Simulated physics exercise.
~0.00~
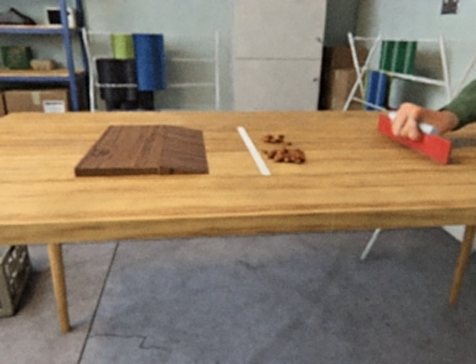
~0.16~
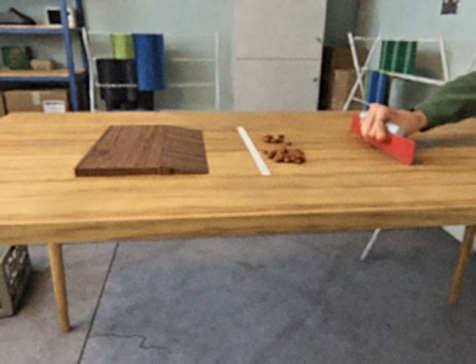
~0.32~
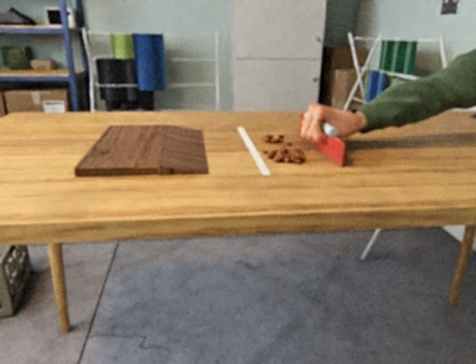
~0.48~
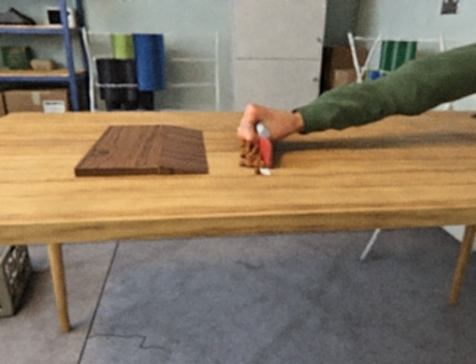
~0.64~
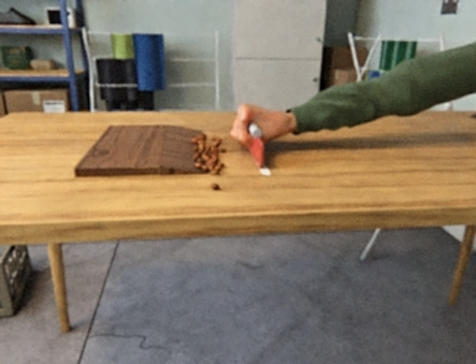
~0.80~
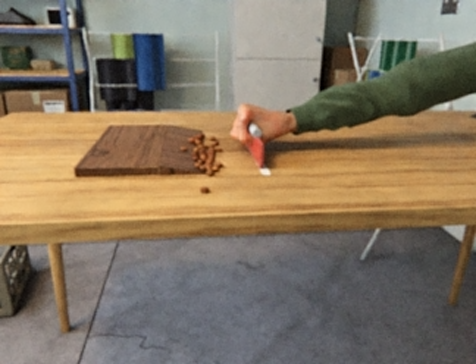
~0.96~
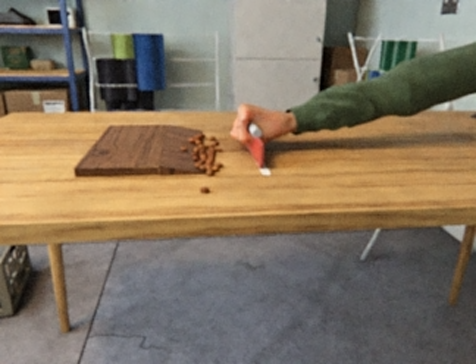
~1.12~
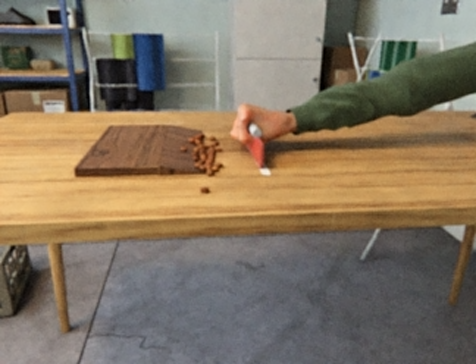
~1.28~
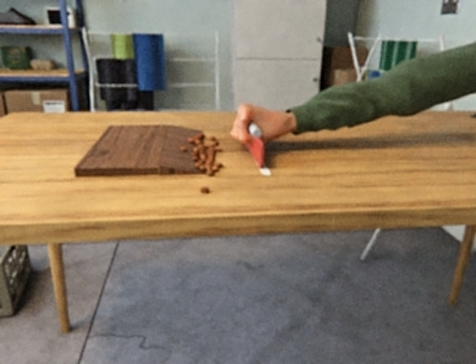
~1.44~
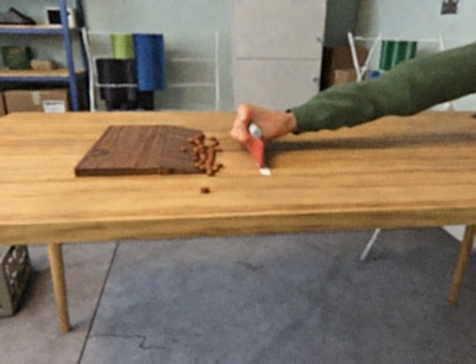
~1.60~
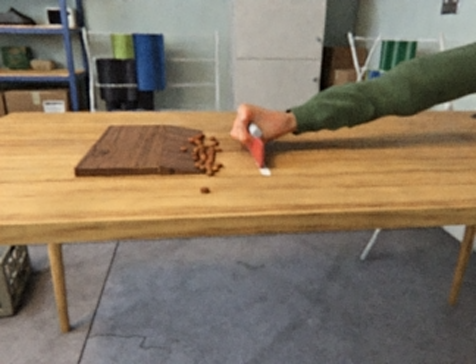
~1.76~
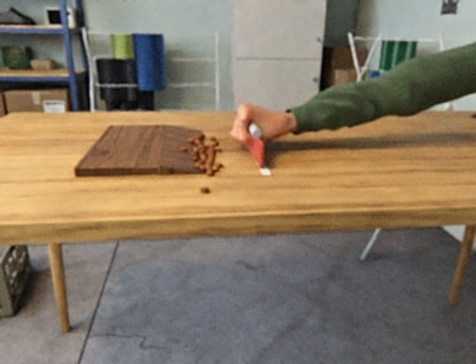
On a wooden table, a hand scrapes brown pieces left partly onto a dark ramp.
